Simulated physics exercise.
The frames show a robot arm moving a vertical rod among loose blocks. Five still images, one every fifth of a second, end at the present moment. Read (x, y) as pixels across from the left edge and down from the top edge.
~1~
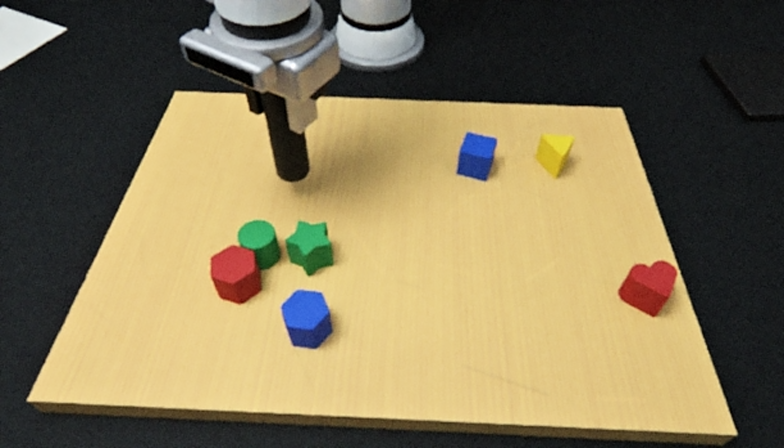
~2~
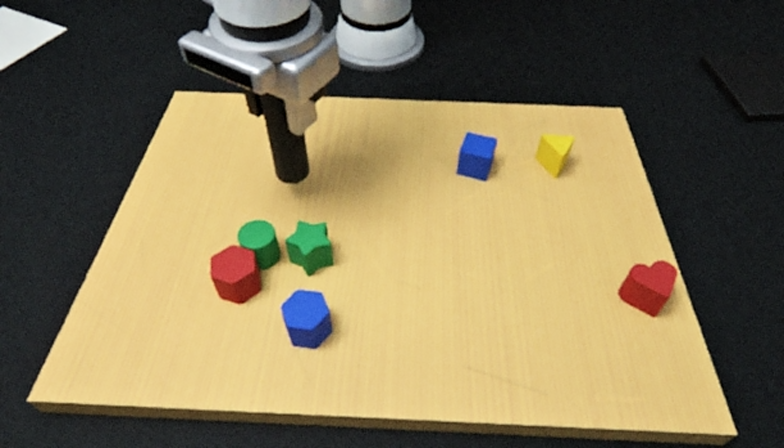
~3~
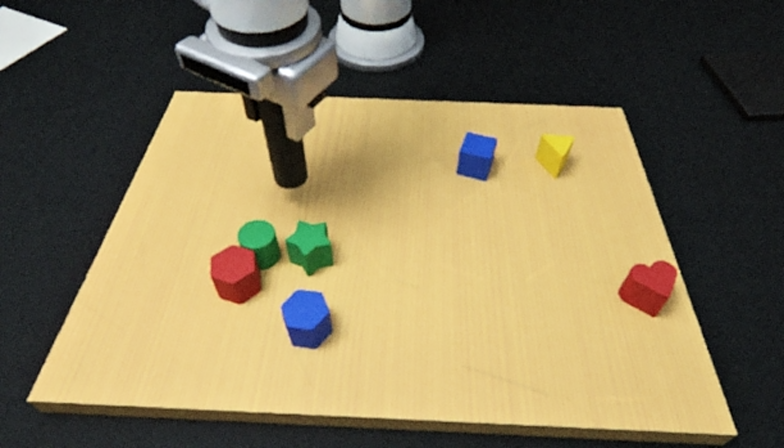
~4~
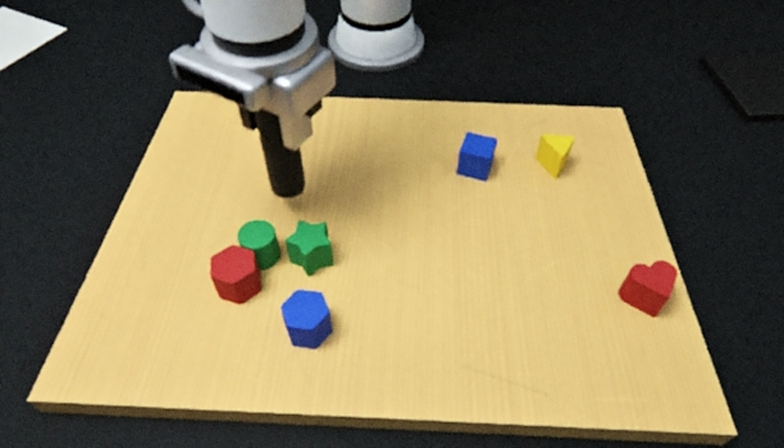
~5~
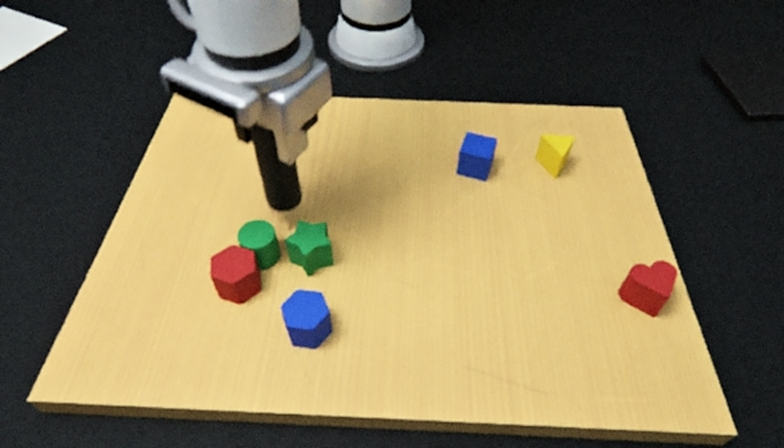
The footage shows a robot arm holding a dark vertical rod above a wooden board of scattered coloured blocks; the rod moves slightly toward the viewer, nearing the green disc and green star, while the blocks stay still.
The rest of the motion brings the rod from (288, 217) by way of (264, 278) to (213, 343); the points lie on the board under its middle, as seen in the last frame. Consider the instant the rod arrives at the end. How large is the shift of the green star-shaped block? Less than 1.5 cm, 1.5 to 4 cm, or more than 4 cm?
It moves less than 1.5 cm.
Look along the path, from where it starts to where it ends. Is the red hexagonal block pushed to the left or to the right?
The answer is right.
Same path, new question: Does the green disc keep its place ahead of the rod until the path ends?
I'd say yes.
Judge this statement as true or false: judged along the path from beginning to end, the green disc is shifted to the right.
True.
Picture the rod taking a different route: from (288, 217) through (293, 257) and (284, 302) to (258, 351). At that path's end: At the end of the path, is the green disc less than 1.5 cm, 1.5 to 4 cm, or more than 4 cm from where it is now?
It shifts by 1.5 to 4 cm.
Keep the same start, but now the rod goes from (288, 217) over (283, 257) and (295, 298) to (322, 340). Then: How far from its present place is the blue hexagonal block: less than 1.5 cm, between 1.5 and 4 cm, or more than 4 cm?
My estimate: Beyond 4 cm.
What follows on the original path. One third of the way, rod (271, 240); red hexagonal block (210, 287); green disc (242, 259).
Two thirds of the way, rod (245, 283); red hexagonal block (165, 324), turned 35° clockwise; green disc (208, 303).
At the end, rod (205, 328); red hexagonal block (113, 351), turned 65° clockwise; green disc (161, 346); green star-shaped block still.
